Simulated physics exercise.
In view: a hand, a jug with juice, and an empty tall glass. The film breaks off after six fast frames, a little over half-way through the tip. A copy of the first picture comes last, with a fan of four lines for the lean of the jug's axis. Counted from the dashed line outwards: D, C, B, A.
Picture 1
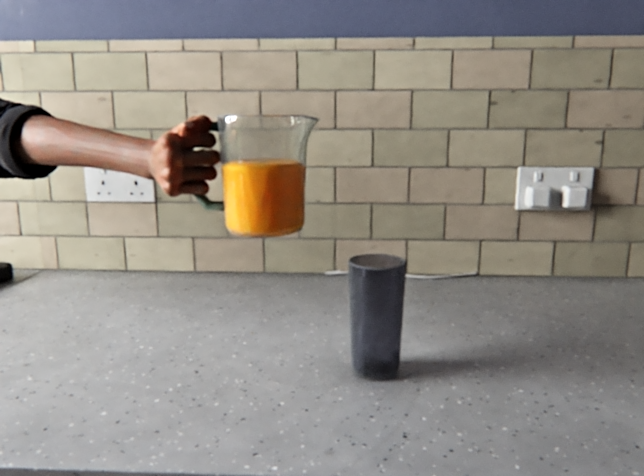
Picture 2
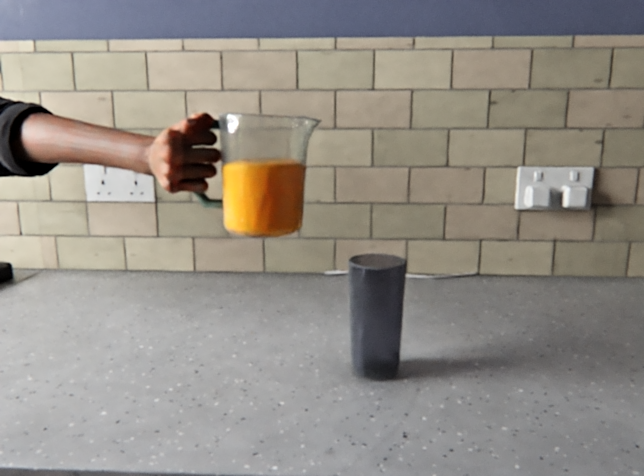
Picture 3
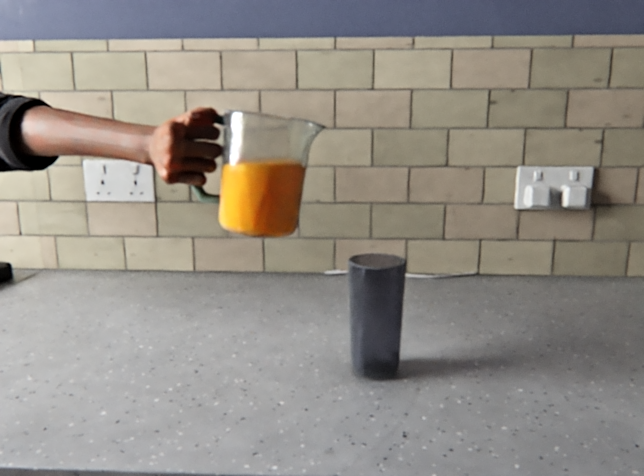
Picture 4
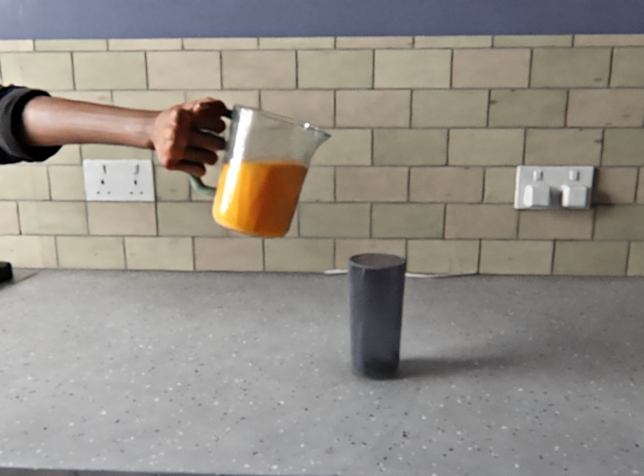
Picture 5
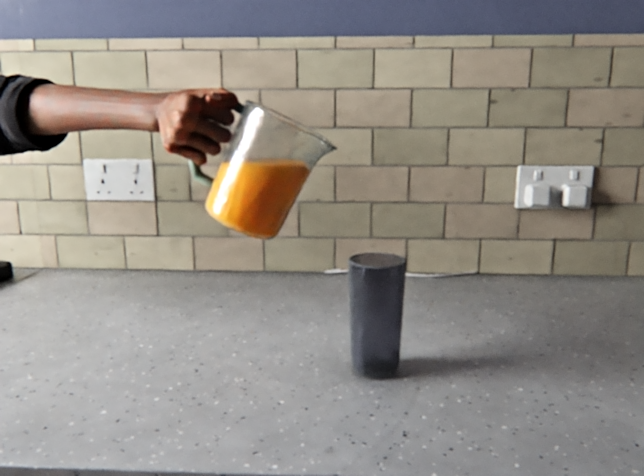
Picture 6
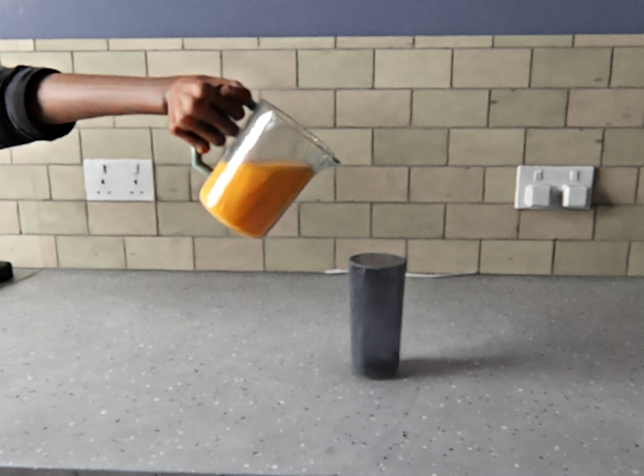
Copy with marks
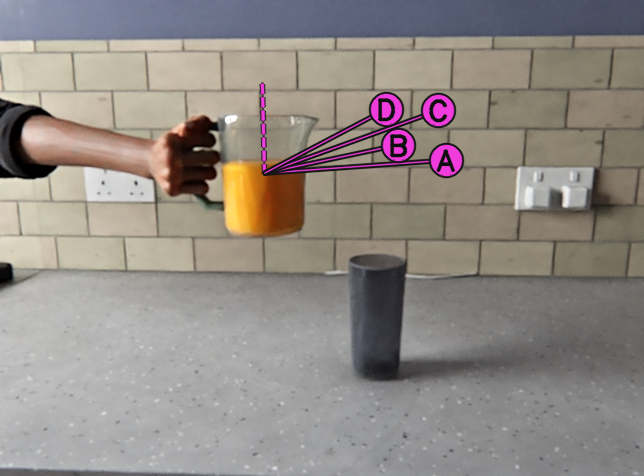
We see a hand holding a clear jug of orange juice by its handle, above and to the left of a tall dark glass on a grey counter. The hand gradually tilts the jug to the right.
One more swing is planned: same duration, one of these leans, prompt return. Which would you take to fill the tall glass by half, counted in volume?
Best: C.
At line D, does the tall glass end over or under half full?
Under.
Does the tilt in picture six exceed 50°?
No, it does not.
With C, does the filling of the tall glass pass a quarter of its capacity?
Yes, it does.
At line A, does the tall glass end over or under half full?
Over half.
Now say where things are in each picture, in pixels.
The first picture shows upright, lip at (318, 118); rim of the tall glass round (377, 261); nothing has left yet.
The second picture shows upright, lip at (320, 120); nothing has left yet.
The third picture shows tipped about 7°, lip at (324, 126); nothing has left yet.
The fourth picture shows tipped about 16°, lip at (330, 135); nothing has left yet.
The fifth picture shows tipped about 26°, lip at (336, 147); nothing has left yet.
The sixth picture shows tipped about 37°, lip at (339, 162); nothing has left yet.
In magenta, A at (429, 161); B at (381, 148); C at (422, 116); D at (371, 117).
Choosing A, the tall glass ends with about 90 % of what it can hold; 6 % of the juice is spilt.
Choosing B, the tall glass ends with about 75 % of what it can hold.
Choosing C, the tall glass ends with about 53 % of what it can hold.
Choosing D, the tall glass ends with about 30 % of what it can hold.
